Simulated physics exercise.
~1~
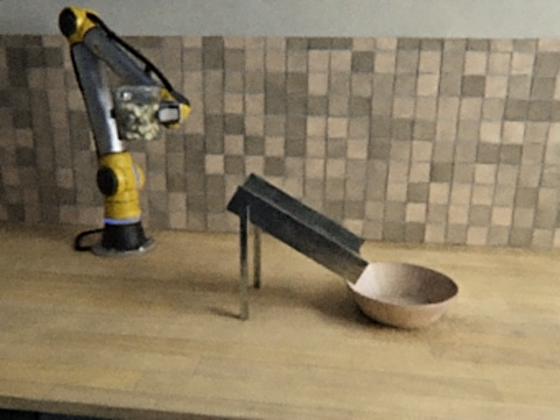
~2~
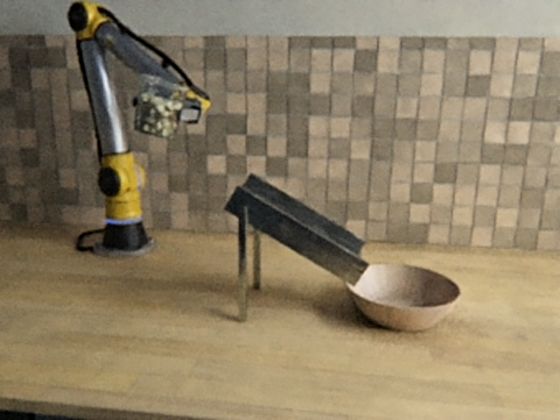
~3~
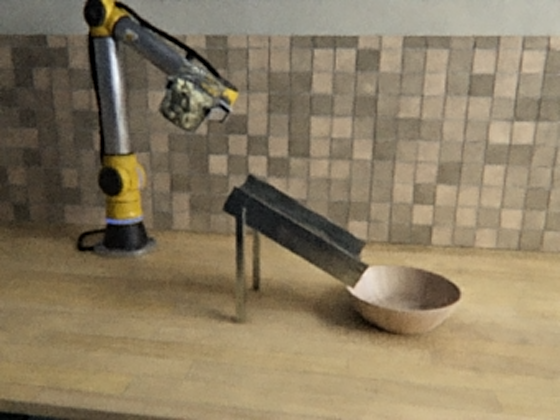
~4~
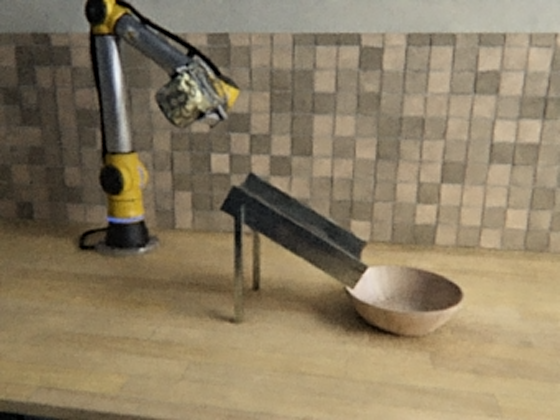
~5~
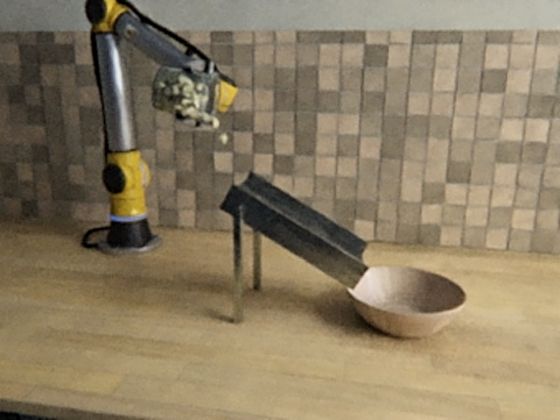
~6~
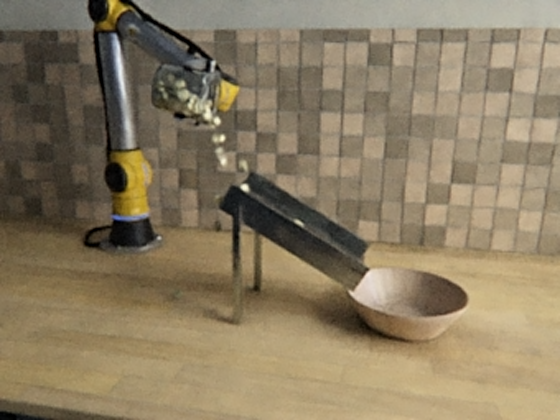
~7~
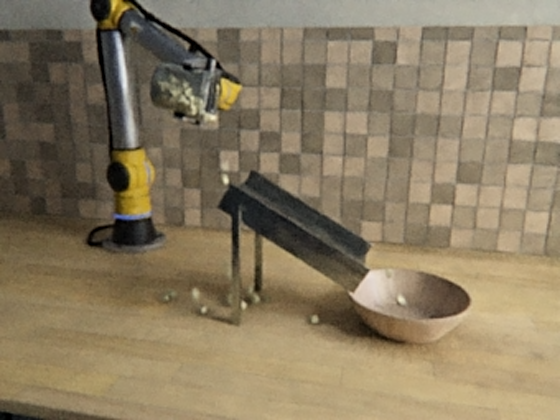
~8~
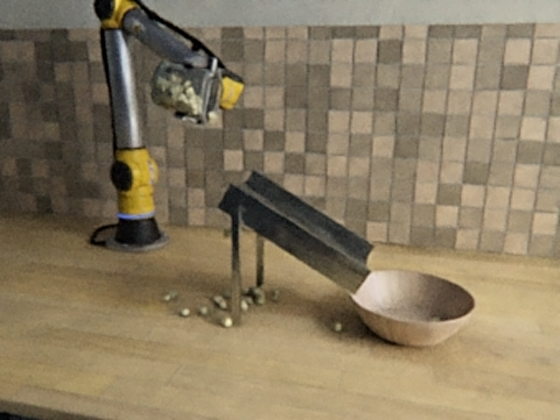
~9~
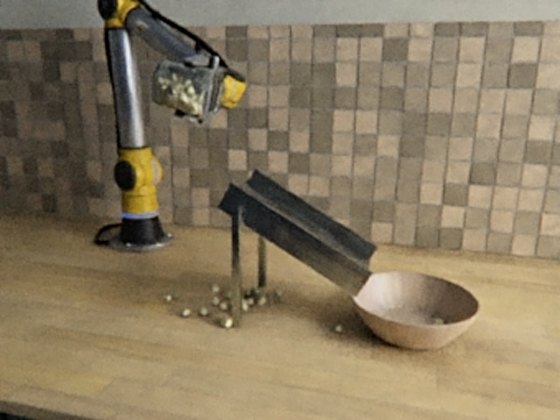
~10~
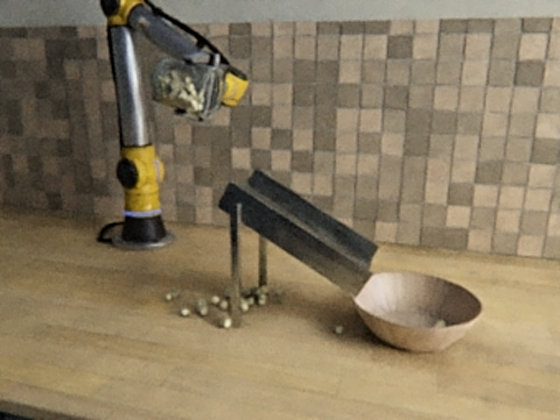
A yellow and grey robot arm swung a clear tumbler of small pale cubes to the right and tipped it over a sloping chute, spilling many onto the table and only a few into the bowl, while plenty stayed in the tumbler.
